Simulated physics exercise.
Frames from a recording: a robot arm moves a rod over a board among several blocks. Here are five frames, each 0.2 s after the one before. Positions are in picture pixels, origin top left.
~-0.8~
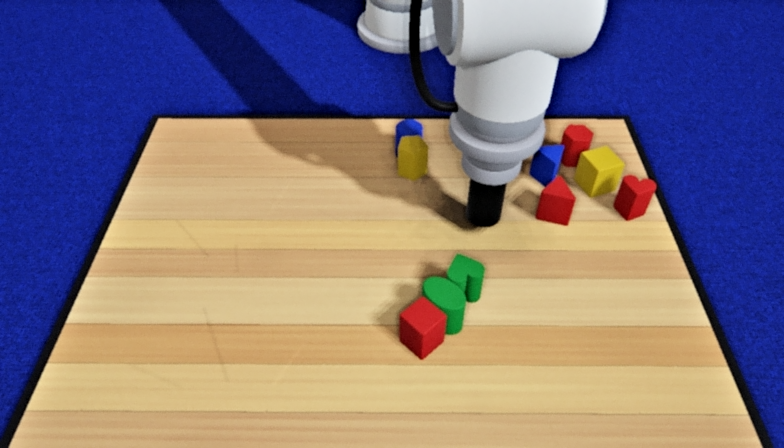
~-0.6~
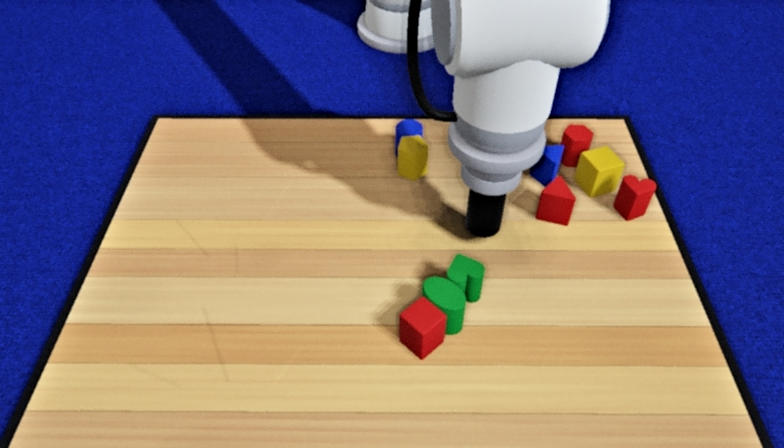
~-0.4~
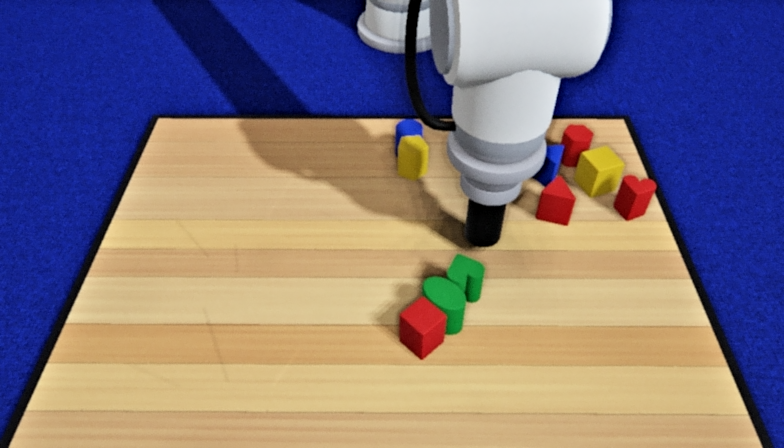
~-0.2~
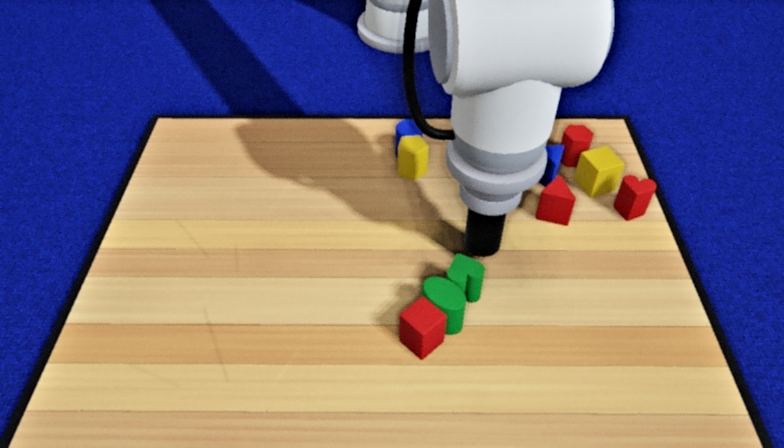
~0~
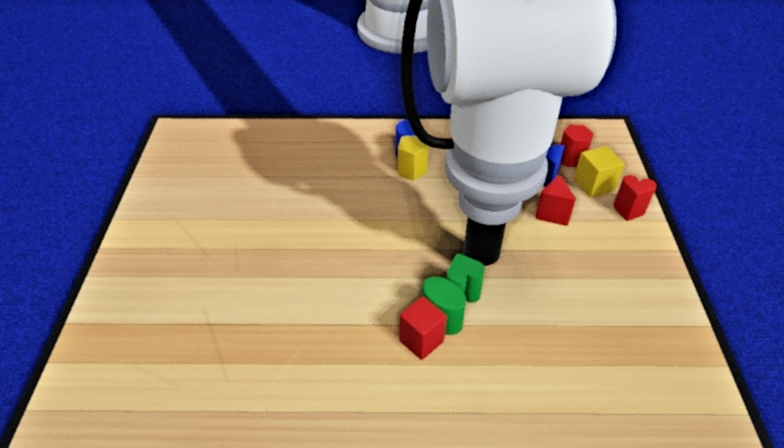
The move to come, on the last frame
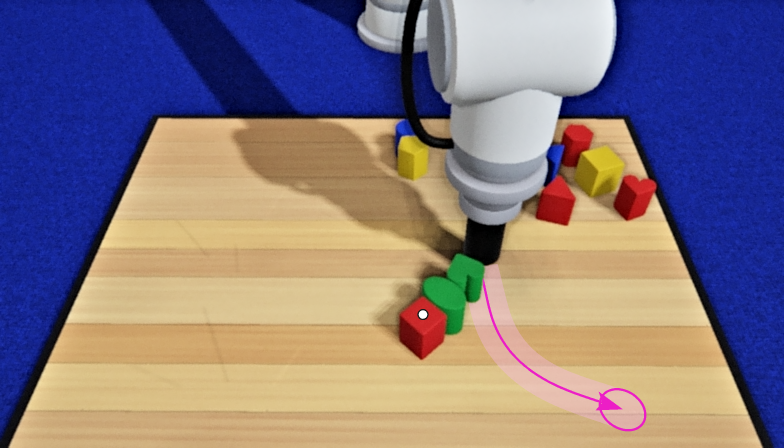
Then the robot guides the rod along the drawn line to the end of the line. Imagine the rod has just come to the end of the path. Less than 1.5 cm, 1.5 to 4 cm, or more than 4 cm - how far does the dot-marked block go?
Covers under 1.5 cm.
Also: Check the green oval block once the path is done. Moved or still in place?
By the last moment of the path, the green oval block has shifted.
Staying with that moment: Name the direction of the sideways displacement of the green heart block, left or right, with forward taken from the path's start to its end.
It is pushed towards the right-hand side.
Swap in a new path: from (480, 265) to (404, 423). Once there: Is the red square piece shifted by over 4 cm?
In short: Yes.
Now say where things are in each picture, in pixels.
Lower end of the rod (483, 216), tops of blocks, red square piece (423, 315), green oval block (444, 292), green heart block (465, 268), in the first frame.
Rod (483, 225), blocks as before, in the second frame.
Rod (482, 235), blocks as before, in the third frame.
Rod (482, 244), blocks as before, in the fourth frame.
Rod (482, 253), red square piece (423, 315), green oval block (444, 292), green heart block (465, 268), in the fifth frame.
The drawn path runs from (480, 265) over (494, 322) and (542, 378) to (622, 409); the dot is on the red square piece.
The first path, step by step. One third of the way, rod (497, 312); red square piece (417, 320), turned 15° anticlockwise; green oval block (431, 295), turned 15° anticlockwise; green heart block (458, 282), turned 65° clockwise.
Two thirds of the way, rod (546, 366); red square piece (417, 320), turned 15° anticlockwise; green oval block (431, 295), turned 15° anticlockwise; green heart block (458, 282), turned 65° clockwise.
At the end, rod (629, 398); red square piece (417, 320), turned 15° anticlockwise; green oval block (431, 295), turned 15° anticlockwise; green heart block (458, 282), turned 65° clockwise.
